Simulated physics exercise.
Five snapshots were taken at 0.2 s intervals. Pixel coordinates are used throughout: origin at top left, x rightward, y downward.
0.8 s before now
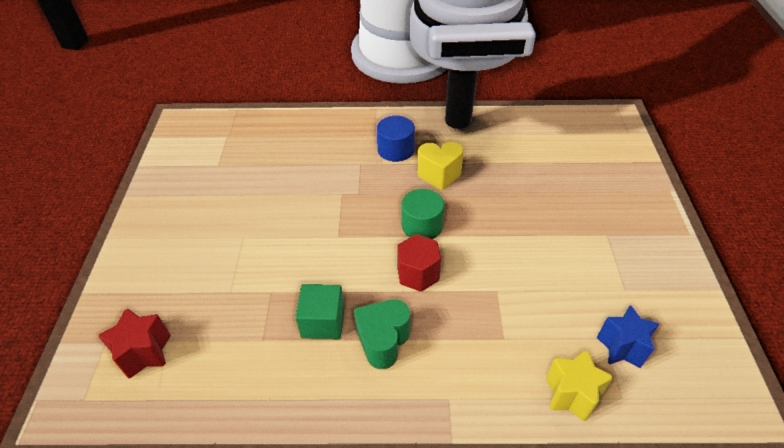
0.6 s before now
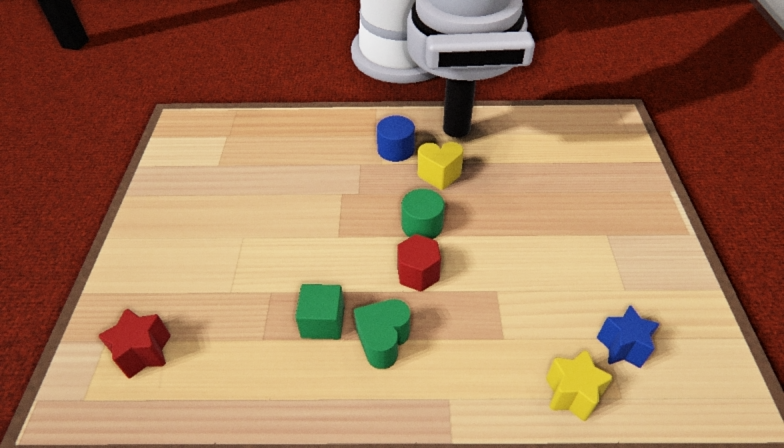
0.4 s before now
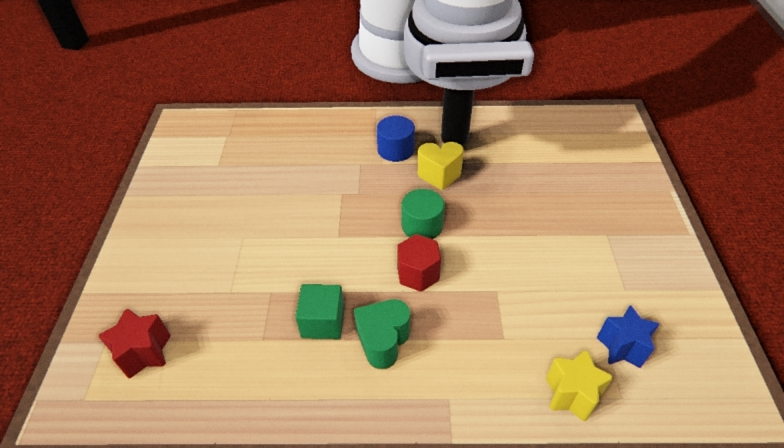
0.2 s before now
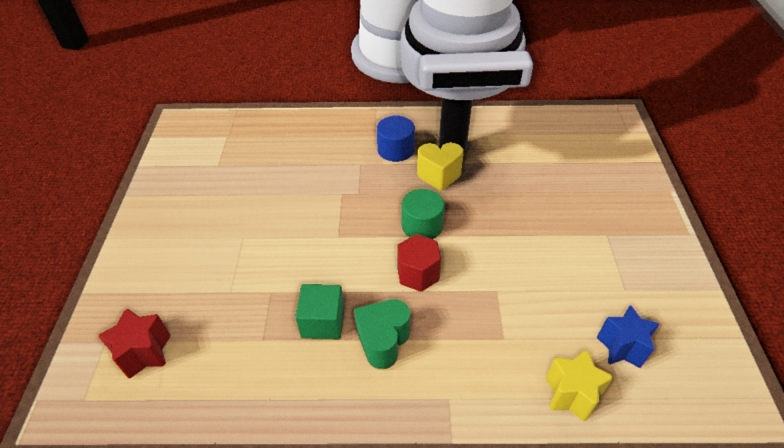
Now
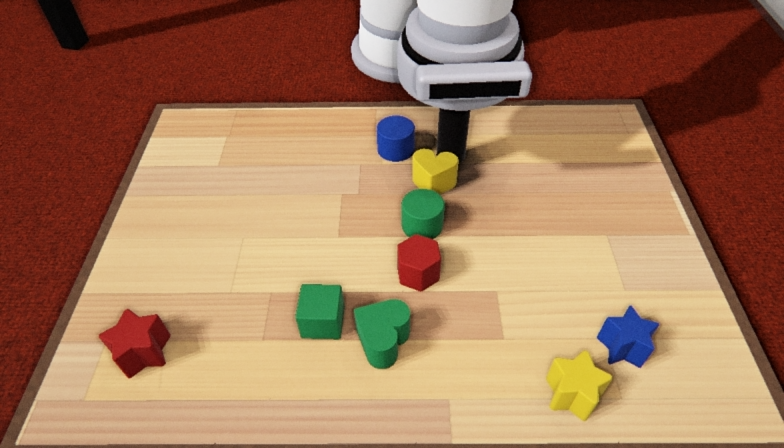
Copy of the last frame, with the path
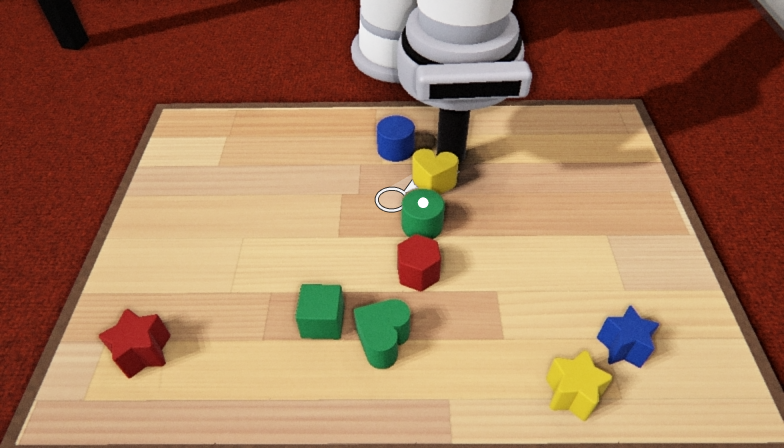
A black post held by a white and grey robot arm stands at the top of a pale wooden board on red carpet, seen from above at a fixed angle. Blue and green cylinders, a yellow heart and a red hexagon sit near the middle, above a green cube and heart, with stars at both sides. The post slides slowly downward and nudges the yellow heart slightly down and left.
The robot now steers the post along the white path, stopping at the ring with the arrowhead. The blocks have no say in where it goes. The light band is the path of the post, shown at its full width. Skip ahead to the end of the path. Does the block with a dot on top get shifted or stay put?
Displaced.
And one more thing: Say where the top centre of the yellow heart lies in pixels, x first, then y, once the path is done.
At pixel (385, 199).
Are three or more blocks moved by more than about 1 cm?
No - that is not the case.
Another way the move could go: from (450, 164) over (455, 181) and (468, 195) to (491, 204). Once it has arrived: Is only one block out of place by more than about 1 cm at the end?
I believe so.
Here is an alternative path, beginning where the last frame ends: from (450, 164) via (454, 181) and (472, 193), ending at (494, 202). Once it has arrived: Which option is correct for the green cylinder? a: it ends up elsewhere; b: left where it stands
The one that fits is b, left where it stands.
Path on the board, in a line from (450, 164) to (392, 199); the dot is on the green cylinder.
What follows on the original path. Halfway along, post (421, 174); green cylinder (422, 207); yellow heart (412, 179).
At the end, post (392, 191); blue cylinder in place; green cylinder (417, 219); yellow heart (385, 199).
